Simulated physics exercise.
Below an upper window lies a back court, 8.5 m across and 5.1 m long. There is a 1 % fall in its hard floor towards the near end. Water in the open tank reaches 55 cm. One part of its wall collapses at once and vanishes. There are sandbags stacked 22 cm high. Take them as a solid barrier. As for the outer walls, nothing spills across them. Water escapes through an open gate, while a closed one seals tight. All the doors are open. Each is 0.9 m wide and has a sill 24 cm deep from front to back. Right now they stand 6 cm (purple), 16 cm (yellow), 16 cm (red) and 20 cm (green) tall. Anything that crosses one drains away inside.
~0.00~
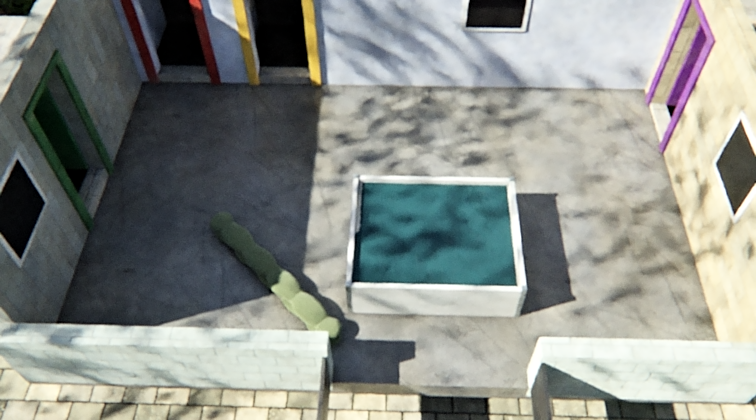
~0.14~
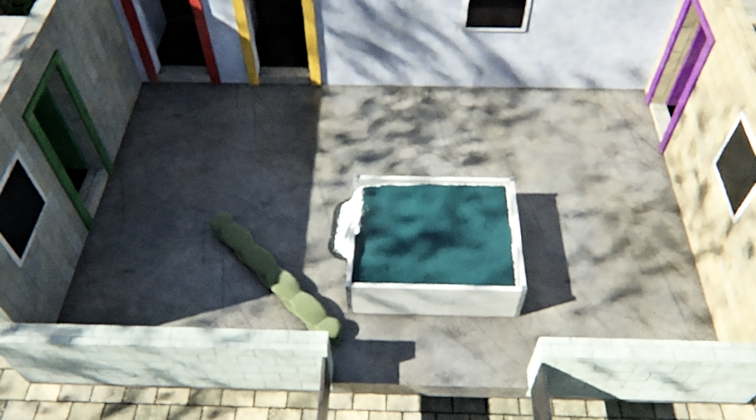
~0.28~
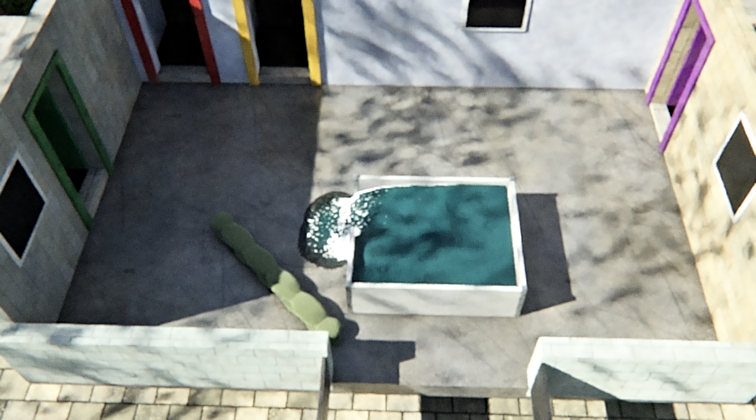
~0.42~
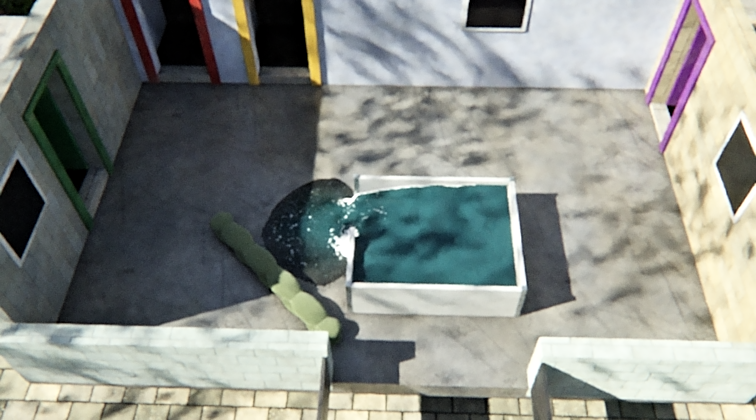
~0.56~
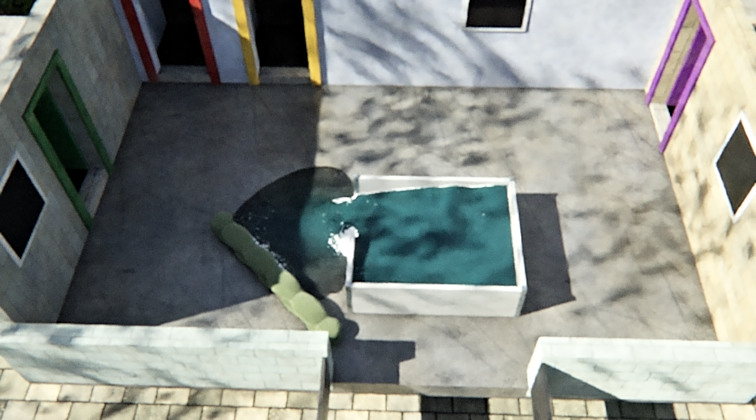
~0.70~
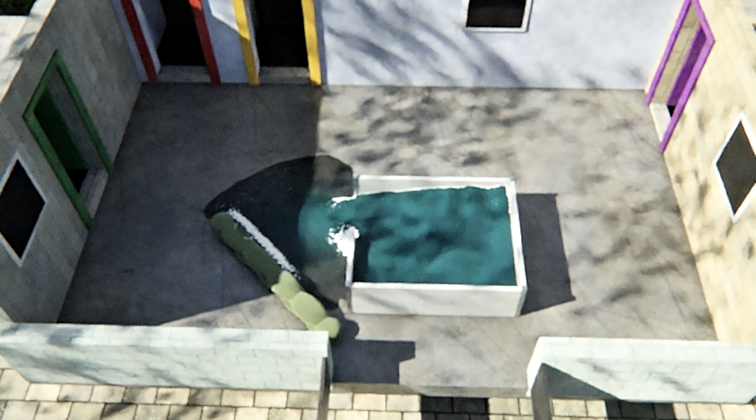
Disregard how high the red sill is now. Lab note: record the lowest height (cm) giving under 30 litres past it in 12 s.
Lowest height: 16 cm.
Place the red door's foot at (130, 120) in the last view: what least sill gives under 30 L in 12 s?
14.0 cm.
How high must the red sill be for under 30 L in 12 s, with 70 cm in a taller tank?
You'd need a step of close to 22 cm.
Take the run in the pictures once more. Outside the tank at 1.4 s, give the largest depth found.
Roughly 29 cm.
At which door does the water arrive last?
I'd say the purple door.
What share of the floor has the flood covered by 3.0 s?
I'd say near 30 percent is wet.
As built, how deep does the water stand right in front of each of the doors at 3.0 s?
Centimetres: Purple = 0, yellow = 4, red = 24, green = 11.
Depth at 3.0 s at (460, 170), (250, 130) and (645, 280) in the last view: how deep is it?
That's 0, 3 and 0 cm, in the order given.
After 1.4 s water covers 15 % of the floor, deepest (29 cm) near (264, 243); it has not reached the red door.
After 3.0 s water covers 30 % of the floor, deepest (29 cm) near (135, 105); 24 cm at the red door, 5 litres in over its 16 cm sill.
After 12.0 s water covers 90 % of the floor, deepest (12 cm) near (46, 356); 4 cm at the red door, 30 litres in over its 16 cm sill.
At the red door as built, the water arrived by 2.3 s and peaked near 25 cm at 3.2 s.
Run again over the same 12 s with other heights there, 54 litres in over 13 cm, 21 litres over 17.5 cm. The limit of 30 litres is kept from about 16 cm up.
